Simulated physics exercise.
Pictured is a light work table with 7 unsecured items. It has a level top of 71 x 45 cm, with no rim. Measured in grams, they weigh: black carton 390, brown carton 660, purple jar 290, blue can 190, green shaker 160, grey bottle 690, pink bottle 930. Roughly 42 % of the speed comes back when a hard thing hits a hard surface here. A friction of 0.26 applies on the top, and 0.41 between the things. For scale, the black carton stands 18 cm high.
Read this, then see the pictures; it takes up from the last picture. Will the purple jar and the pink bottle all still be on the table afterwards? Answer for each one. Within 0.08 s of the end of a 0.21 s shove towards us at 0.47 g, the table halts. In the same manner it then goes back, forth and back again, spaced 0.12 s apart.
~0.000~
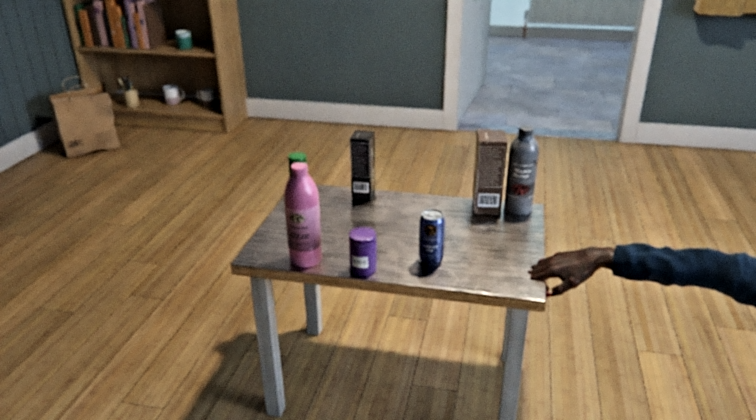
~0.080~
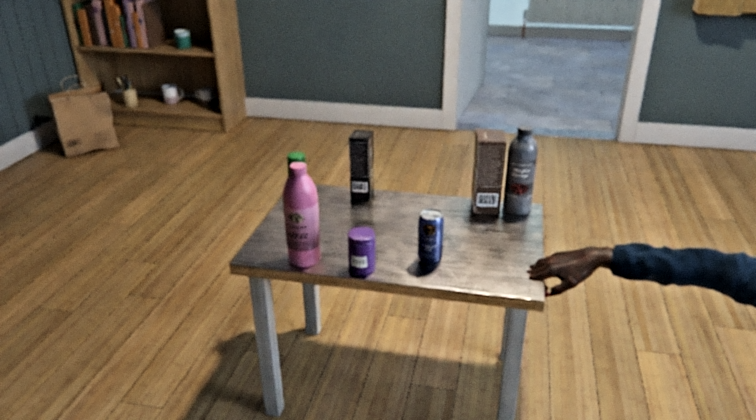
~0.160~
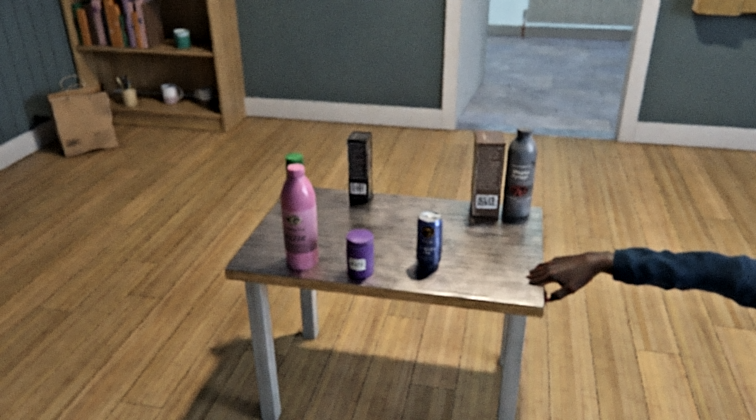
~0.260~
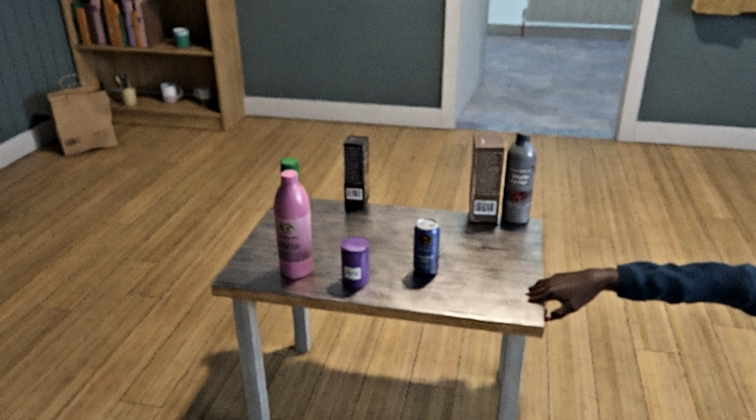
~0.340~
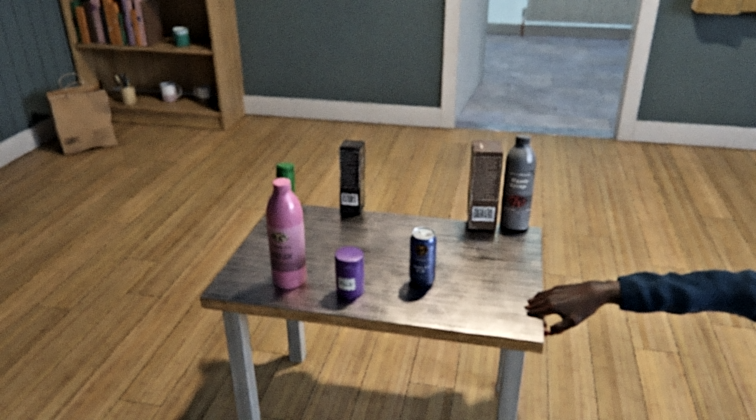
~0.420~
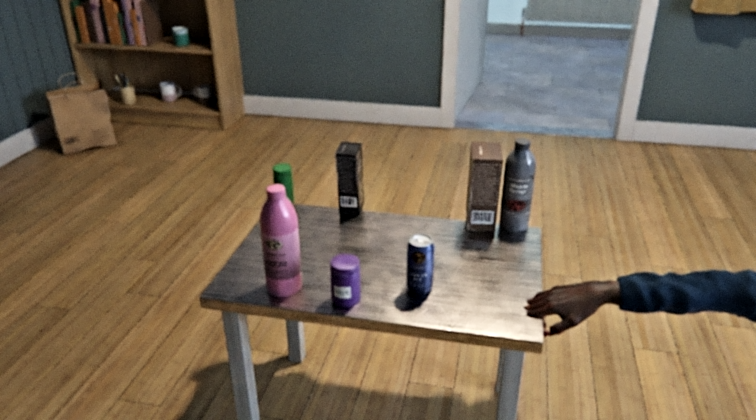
Purple jar: No; pink bottle: No.
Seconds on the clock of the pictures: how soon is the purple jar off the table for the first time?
I'd put it at some 0.6 s.
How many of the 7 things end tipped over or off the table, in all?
Count: 6.
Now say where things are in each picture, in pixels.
Purple jar (363, 252); pink bottle (303, 214), in the first picture.
Blue can (431, 237), in the second picture.
Table shifted 2 cm; grey bottle (520, 171); black carton (360, 167), in the third picture.
Table shifted 9 cm; grey bottle (520, 176) off the table; brown carton (486, 179) moved 4 cm, in the fourth picture.
Table shifted 14 cm; grey bottle (519, 182) off the table, in the fifth picture.
Table shifted 14 cm; purple jar (346, 280) moved 2 cm; pink bottle (280, 240) moved 2 cm, in the sixth picture.
After 1.02 s, table shifted 4 cm; purple jar, grey bottle and pink bottle now off the table; black carton on its side; brown carton moved 3 cm.
After 1.42 s, table shifted 11 cm; brown carton now off the table; black carton on its side; blue can moved 6 cm.
In the end (3.0 s), off the table, brown carton, purple jar, green shaker, grey bottle and pink bottle; toppled on the table, black carton; not toppled but over 5 cm from the start, blue can. In the last view, purple jar near (383, 365).
